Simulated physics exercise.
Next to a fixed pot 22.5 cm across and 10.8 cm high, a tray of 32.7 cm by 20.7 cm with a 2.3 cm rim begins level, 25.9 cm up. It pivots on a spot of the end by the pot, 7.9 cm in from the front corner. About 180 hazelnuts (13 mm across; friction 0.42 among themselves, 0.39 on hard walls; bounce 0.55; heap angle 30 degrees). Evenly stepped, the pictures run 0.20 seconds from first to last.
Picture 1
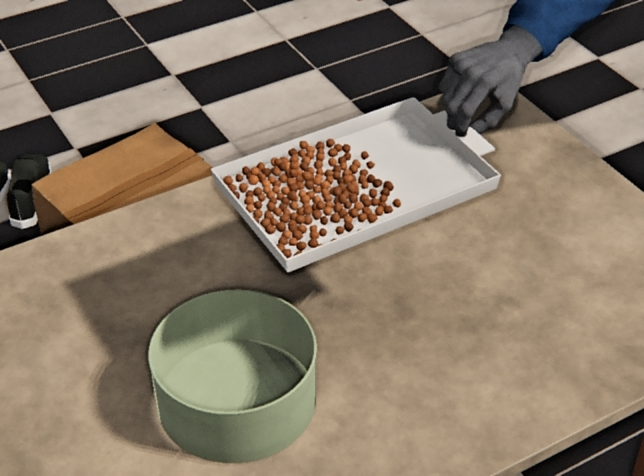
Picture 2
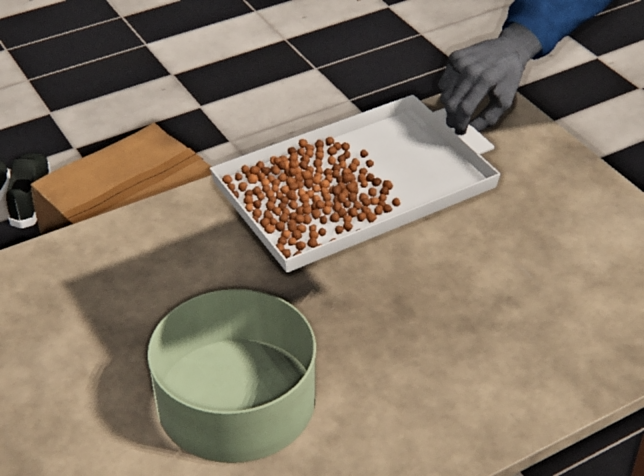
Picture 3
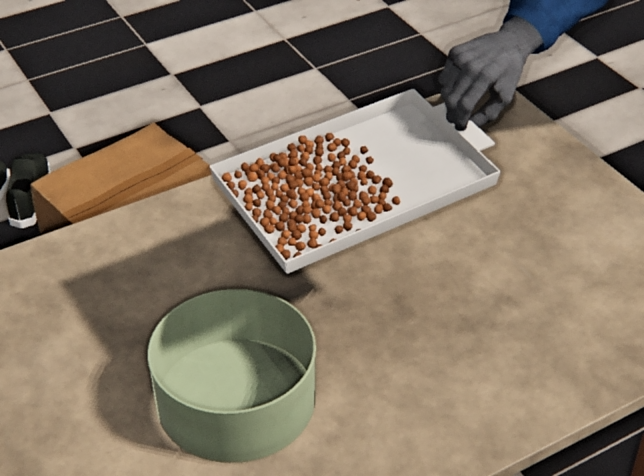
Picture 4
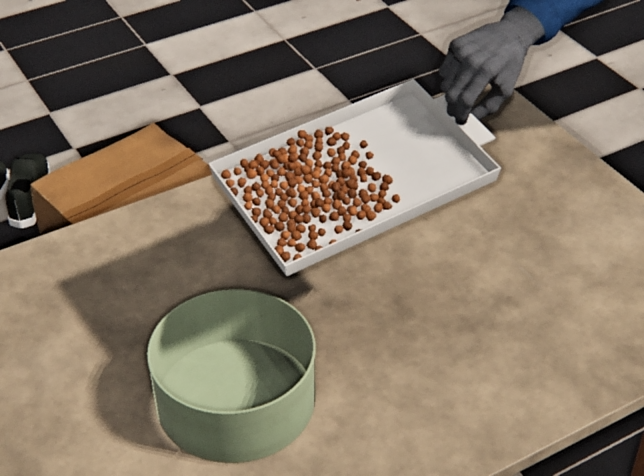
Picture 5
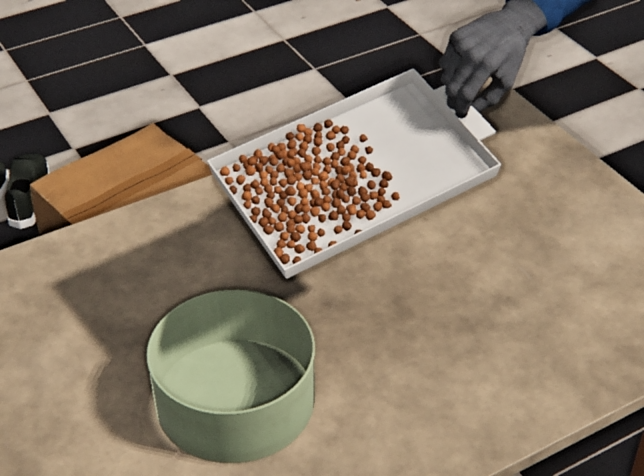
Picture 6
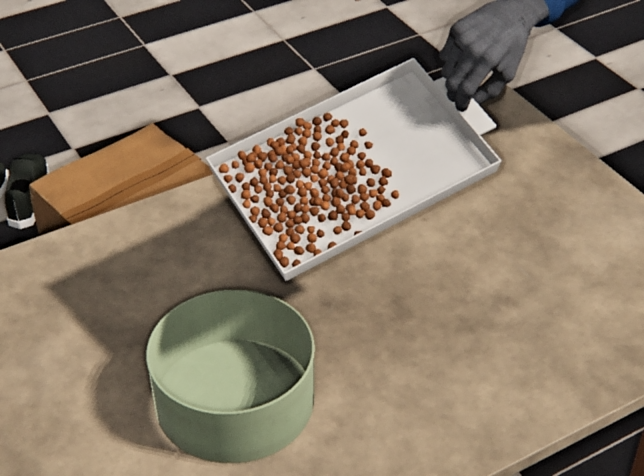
To begin with, a gray hand in a blue sleeve grips the end of a white tray of small round brown nuts, held level above a counter near an empty green pot. The hand then gradually tilts the tray toward its left front corner, while the nuts stay clustered together.
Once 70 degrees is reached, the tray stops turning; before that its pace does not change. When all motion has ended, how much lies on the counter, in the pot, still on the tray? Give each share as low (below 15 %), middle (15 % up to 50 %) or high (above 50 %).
Counter - low, pot - low, tray - high.
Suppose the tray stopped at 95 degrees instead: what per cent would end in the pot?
Then about 70 per cent.
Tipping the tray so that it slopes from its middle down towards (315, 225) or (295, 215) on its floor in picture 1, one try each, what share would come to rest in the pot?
Roughly 5 per cent on the first try and 5 per cent on the second.
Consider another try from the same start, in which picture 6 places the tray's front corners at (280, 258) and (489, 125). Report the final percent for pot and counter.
Final per cent - pot 5, counter 5.
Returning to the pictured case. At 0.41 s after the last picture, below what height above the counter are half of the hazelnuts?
Median height: Approx. 30 cm.
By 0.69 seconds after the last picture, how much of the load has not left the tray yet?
About 95% of the load.
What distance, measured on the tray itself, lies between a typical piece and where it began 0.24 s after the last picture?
I'd say close to 3 centimetres.
Then, 0.24 s after the last picture, tilt 43 degrees; the tray holds 100 %, the pot 0 %.
Then, 0.41 s after the last picture, tilt 62 degrees; the tray holds 100 %, the pot 0 %.
Then, 0.69 s after the last picture, tilt 70 degrees; the tray holds 95 %, the pot 5 %.
In the end, counter 0 %, pot 5 %, tray 95 %.
